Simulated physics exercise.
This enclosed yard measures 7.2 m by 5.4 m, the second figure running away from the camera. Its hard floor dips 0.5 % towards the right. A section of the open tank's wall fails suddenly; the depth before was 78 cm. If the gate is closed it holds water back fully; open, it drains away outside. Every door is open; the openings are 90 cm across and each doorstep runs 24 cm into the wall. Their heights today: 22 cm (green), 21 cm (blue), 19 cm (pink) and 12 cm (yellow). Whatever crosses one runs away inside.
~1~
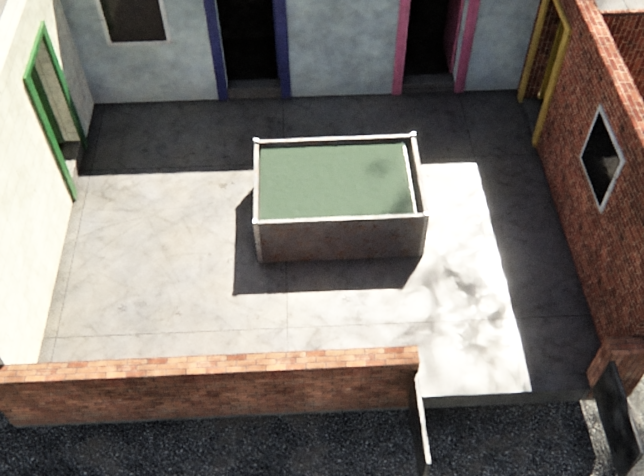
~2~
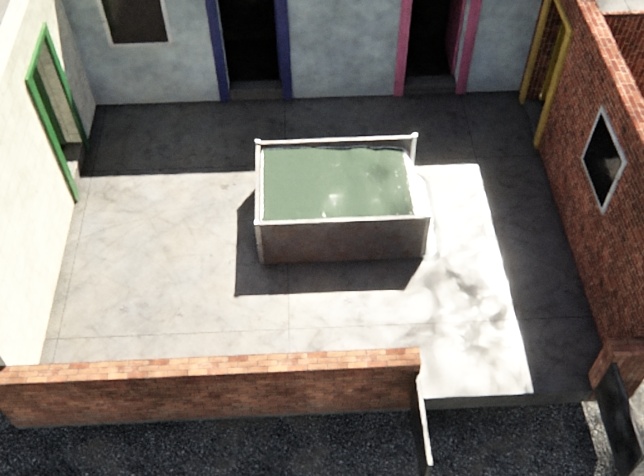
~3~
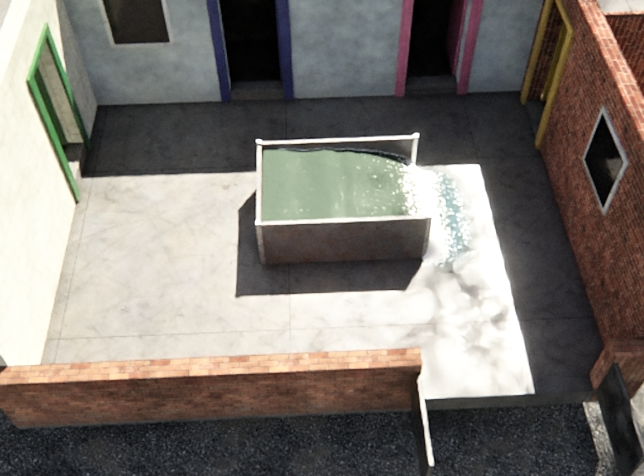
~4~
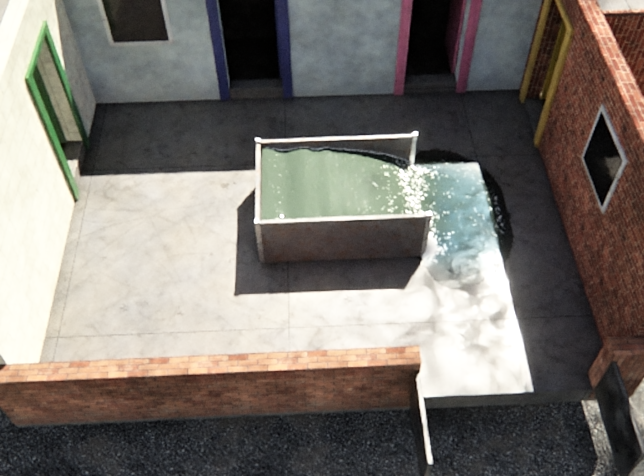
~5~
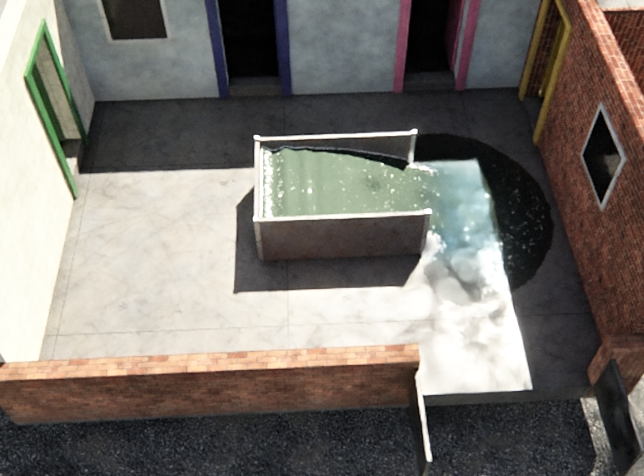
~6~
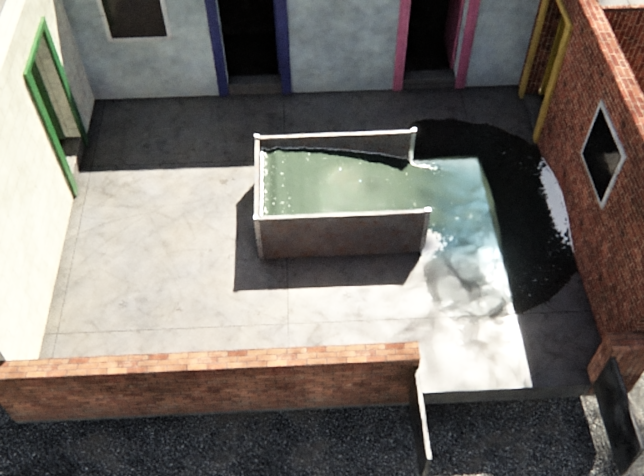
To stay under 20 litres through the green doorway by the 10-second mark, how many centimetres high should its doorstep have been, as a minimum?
At least 7 cm or so.
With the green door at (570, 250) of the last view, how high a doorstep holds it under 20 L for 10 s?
Roughly 32 cm.
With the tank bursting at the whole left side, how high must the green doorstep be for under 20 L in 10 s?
Some 23 cm.
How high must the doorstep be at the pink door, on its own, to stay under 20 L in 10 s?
Roughly 11.0 cm at pink.
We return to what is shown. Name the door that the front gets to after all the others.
The green one.
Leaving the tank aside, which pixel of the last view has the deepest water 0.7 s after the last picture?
At about (546, 204).
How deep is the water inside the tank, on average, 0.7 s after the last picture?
Some 38 cm.
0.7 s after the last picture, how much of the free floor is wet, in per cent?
Near 25 per cent is wet.
Then, 0.7 s after the last picture water covers 25 % of the floor, deepest (46 cm) near (546, 204); it has not reached the green door.
Then, 2.3 s after the last picture water covers 35 % of the floor, deepest (33 cm) near (511, 92); it has not reached the green door.
Then, 9.3 s after the last picture water covers 95 % of the floor, deepest (8 cm) near (212, 124); 6 cm at the green door, 0 litres in over its 22 cm doorstep.
At the green door as built, the water peaked near 12 cm, 5.1 s after the last picture.
Run again over the same 10 s with other heights there, 29 litres in over 6 cm, 10 litres over 8 cm. The limit of 20 litres is kept from about 7 cm up.
